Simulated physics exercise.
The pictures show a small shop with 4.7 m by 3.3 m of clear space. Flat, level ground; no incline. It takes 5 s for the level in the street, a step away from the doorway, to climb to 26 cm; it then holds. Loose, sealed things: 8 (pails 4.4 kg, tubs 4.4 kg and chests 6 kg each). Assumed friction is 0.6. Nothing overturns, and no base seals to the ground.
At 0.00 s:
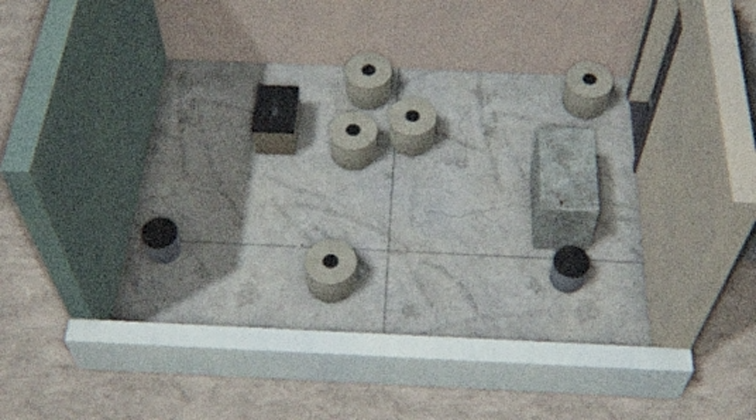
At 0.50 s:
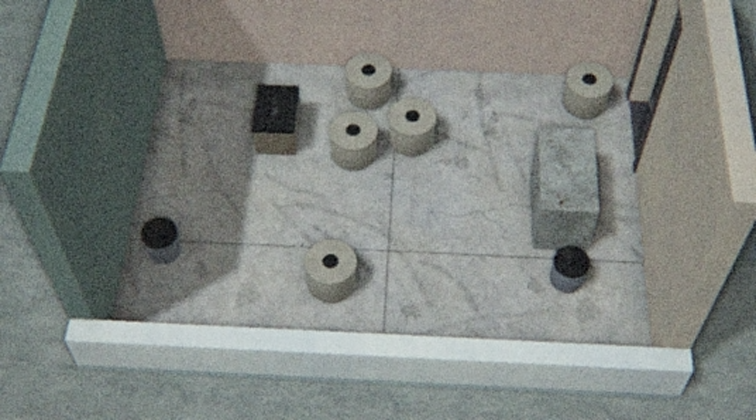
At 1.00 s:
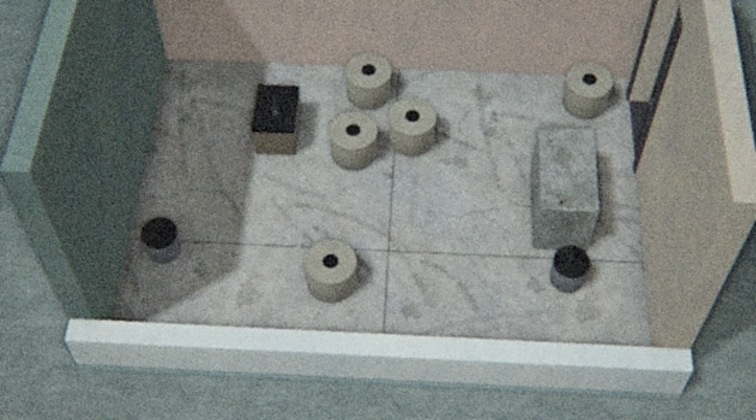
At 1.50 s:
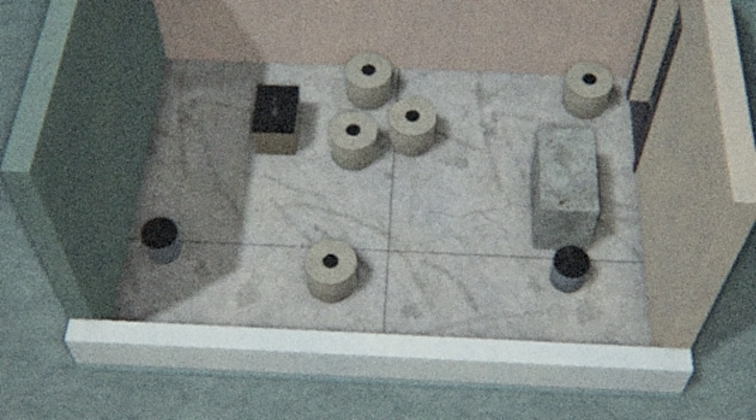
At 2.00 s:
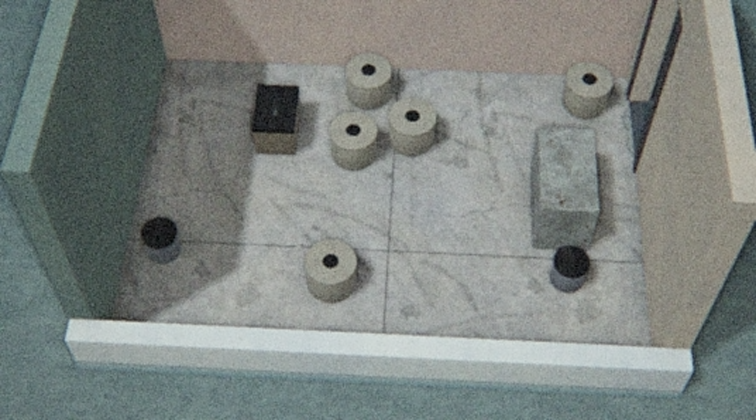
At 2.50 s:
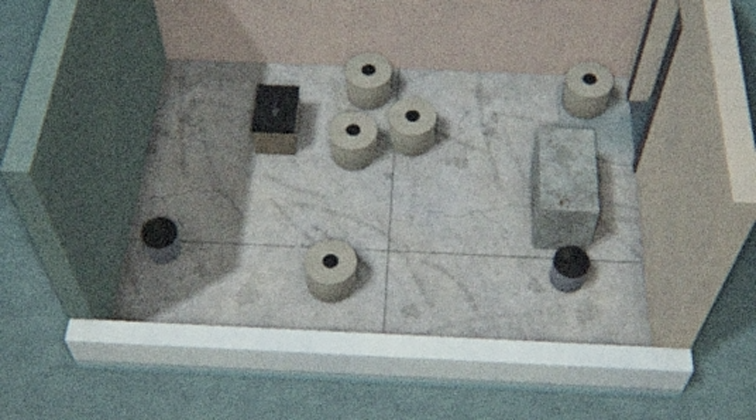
To begin with, pale round tubs, two blocky chests and two small dark-topped pails stand on the marbled floor of a walled shop, with bare brownish ground outside. Murky grey-green water then covers that ground and turns slightly bluer, while everything inside stays in place.
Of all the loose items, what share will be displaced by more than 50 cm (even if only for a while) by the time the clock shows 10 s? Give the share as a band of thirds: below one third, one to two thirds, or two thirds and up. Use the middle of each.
It's going to be most of them, two thirds or beyond.
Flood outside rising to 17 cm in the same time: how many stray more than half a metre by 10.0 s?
I count 5 of them in that case.
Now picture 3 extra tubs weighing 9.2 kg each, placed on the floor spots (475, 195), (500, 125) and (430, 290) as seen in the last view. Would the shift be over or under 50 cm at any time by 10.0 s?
In that order: Less, over, under.
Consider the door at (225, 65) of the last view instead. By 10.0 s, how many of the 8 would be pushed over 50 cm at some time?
In that case 5 of them.
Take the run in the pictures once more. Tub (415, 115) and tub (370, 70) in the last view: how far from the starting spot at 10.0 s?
One is off by 200 cm, the other by 250 cm, in the order asked.
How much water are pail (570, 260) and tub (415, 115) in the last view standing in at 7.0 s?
I'd put it at 1 cm and 6 cm respectively.
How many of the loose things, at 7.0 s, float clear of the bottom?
At that instant the tally stands at 3.
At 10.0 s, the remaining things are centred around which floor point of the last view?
I'd say about (315, 292) in the last view.
After 3.5 s 0 of 8 are over 50 cm from their spots; 0 afloat.
After 4.5 s 1 of 8 are over 50 cm from their spots; 1 afloat.
After 7.0 s 5 of 8 are over 50 cm from their spots; 3 afloat.
After 10.0 s 6 of 8 are over 50 cm from their spots, and 6 have been at some point; 7 afloat.
